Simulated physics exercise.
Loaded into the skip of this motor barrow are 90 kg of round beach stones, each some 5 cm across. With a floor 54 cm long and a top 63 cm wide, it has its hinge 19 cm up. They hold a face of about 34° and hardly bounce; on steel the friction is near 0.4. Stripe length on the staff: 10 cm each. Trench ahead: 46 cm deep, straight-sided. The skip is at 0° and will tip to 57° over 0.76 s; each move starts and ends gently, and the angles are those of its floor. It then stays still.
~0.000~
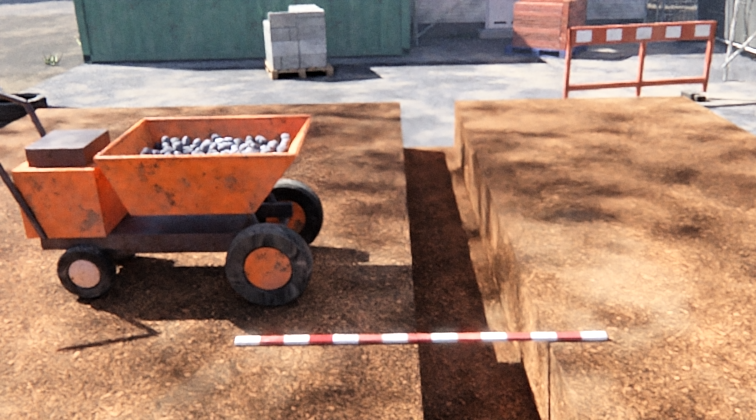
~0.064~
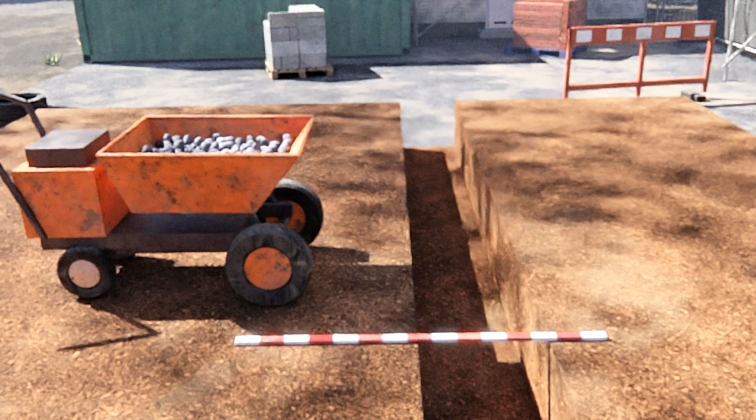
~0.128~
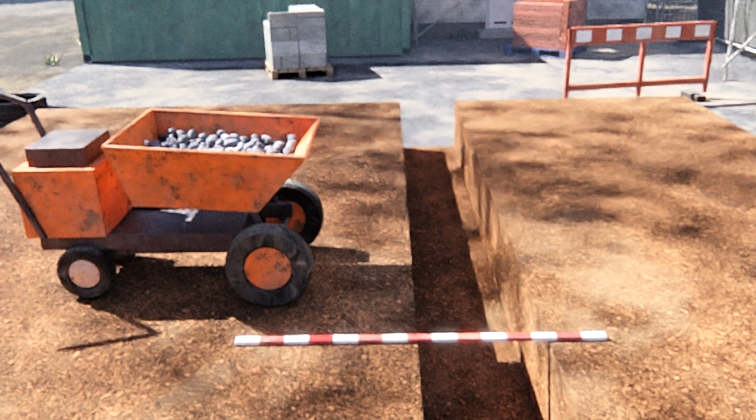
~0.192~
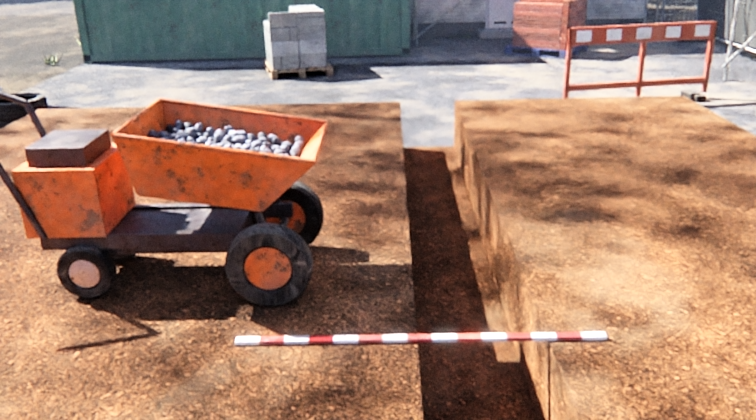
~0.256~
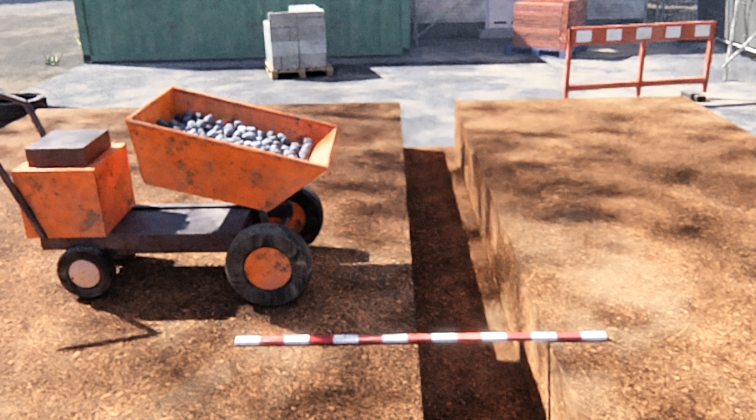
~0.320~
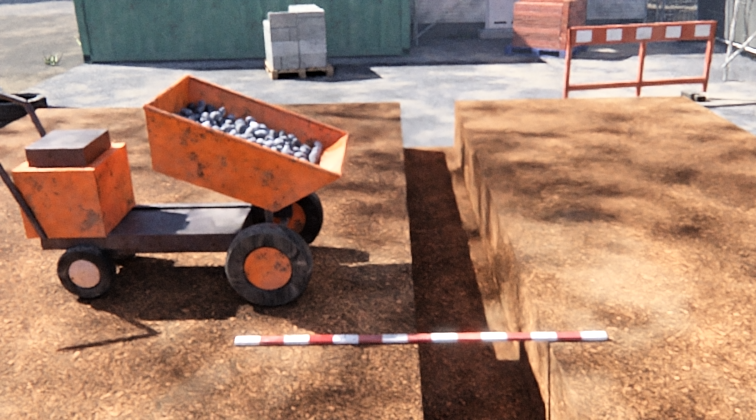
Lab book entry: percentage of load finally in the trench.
Approx. 69 percent.
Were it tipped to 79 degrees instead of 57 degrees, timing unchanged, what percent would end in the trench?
Then close to 100 per cent.
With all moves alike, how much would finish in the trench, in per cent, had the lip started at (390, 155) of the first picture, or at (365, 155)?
Around 50% for the first place and 65% for the second.
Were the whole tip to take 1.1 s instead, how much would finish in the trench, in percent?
It would come to roughly 65 per cent.
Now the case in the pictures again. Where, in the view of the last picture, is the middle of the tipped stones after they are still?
The tipped stones centre close to (465, 347).
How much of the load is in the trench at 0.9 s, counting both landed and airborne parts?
Roughly 5 percent of the load.
After 0.6 s the floor is at 48°; 100 % in the skip; the foremost stones are at (350, 192).
After 0.9 s the floor is at 57°; 92 % in the skip, 5 % short of the trench, 3 % in the trench; the foremost stones are at (422, 214).
After 1.2 s the floor is at 57°; 50 % in the skip, 6 % short of the trench, 43 % in the trench; the foremost stones are at (513, 341).
After 3.2 s the floor is at 57°; 23 % in the skip, 8 % short of the trench, 69 % in the trench; the foremost stones are at (512, 340).
